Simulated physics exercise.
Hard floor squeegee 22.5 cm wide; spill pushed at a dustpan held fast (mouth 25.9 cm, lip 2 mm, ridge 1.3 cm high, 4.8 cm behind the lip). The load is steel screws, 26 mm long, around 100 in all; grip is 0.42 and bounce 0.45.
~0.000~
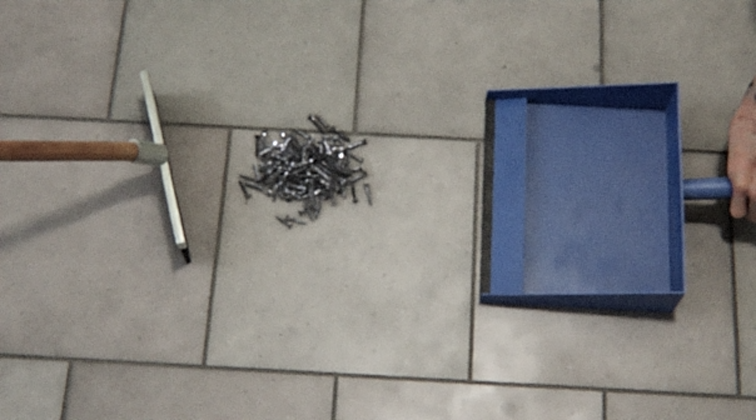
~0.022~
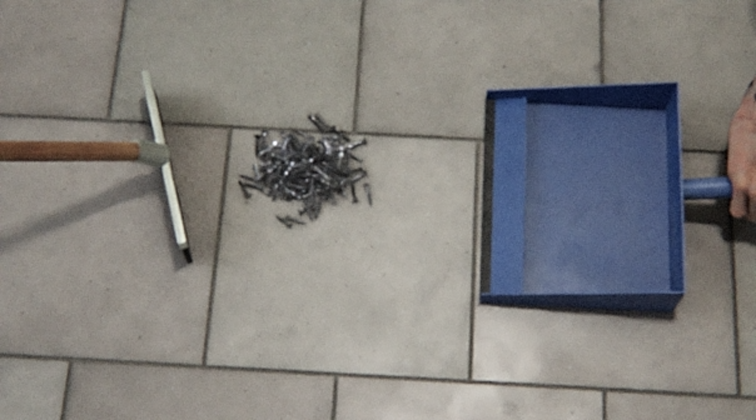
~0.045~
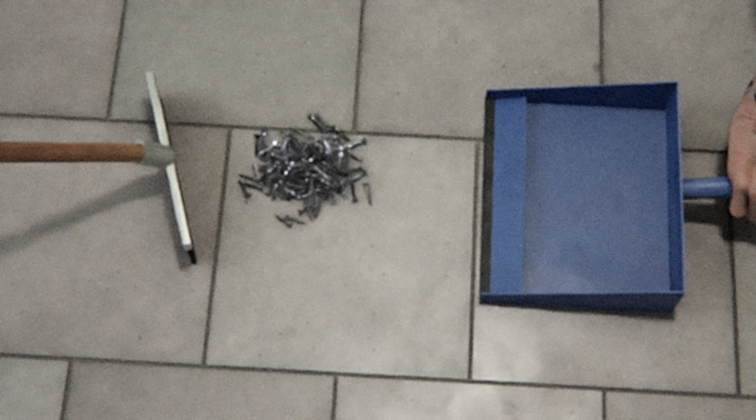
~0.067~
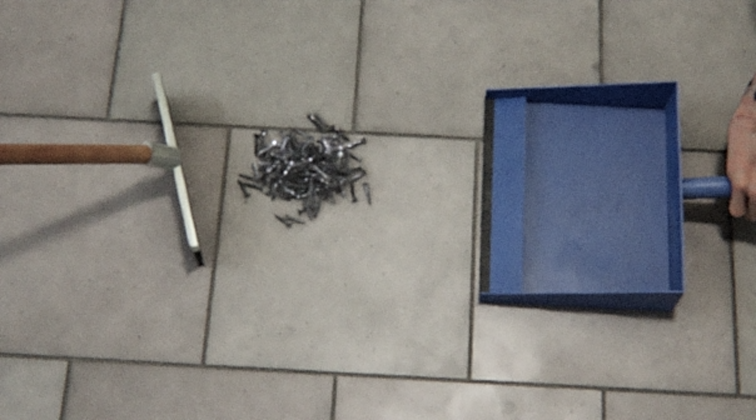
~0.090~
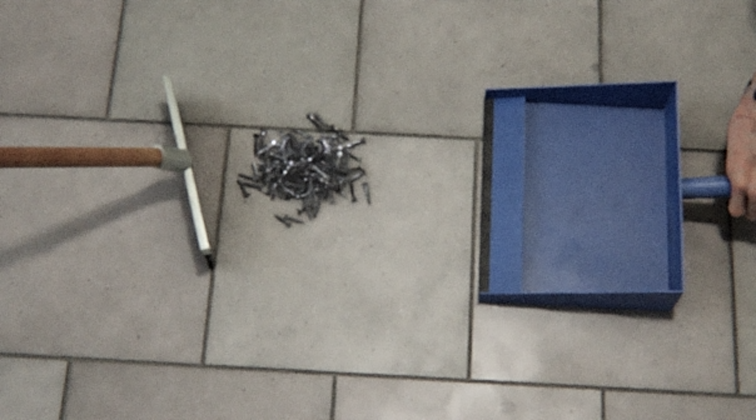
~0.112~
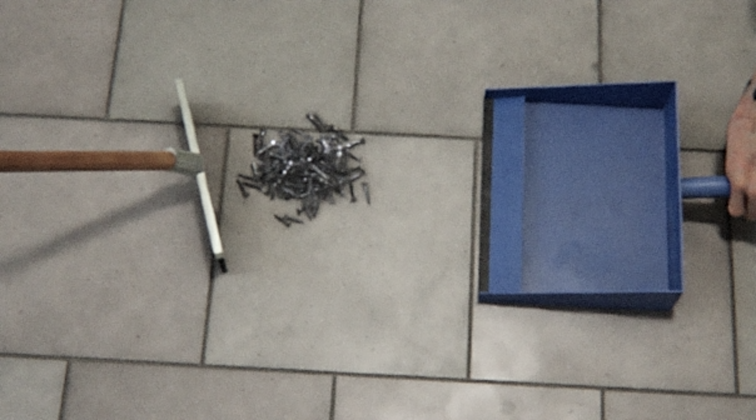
On a grey tiled floor, a squeegee with a wooden handle stands left of a small heap of steel screws, while a hand at the right holds a blue dustpan still. The blade slides a short way right, closing most of its gap to the screws, which remain unmoved.
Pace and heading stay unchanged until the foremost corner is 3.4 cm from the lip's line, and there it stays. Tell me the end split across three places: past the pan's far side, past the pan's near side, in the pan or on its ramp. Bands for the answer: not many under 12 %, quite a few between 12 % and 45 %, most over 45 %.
Far side: Not many; near side: Not many; pan: Not many.
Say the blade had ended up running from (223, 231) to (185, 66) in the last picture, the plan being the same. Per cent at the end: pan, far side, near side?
Final per cent - pan 15, far 25, near 0.
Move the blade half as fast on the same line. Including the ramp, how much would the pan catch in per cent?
Then around 0 per cent.
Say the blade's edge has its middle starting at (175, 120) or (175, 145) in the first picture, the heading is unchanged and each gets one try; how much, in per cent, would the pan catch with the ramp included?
Roughly 5 % and 5 %.
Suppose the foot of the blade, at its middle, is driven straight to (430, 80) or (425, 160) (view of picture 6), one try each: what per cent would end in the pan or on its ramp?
The two tries give roughly 10 and 15 %.
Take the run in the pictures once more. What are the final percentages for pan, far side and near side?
Far side - 0; near side - 0; pan - 5.
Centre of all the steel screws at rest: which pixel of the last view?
Somewhere near (449, 167) in the last picture.
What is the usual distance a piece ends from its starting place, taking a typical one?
About 16 cm.
Then, at 0.29 s, middle of the blade 20 cm from the lip; 0 % over the lip, far side 0 %, near side 0 %.
Then, at 0.42 s, middle of the blade 10 cm from the lip; 0 % over the lip, far side 0 %, near side 0 %.
After 0.67 s, middle of the blade 7 cm from the lip; 5 % over the lip, far side 0 %, near side 0 %.
At rest (1.5 s), far side 0 %, near side 0 %, pan 5 %, in front of the lip or behind the blade 95 %.
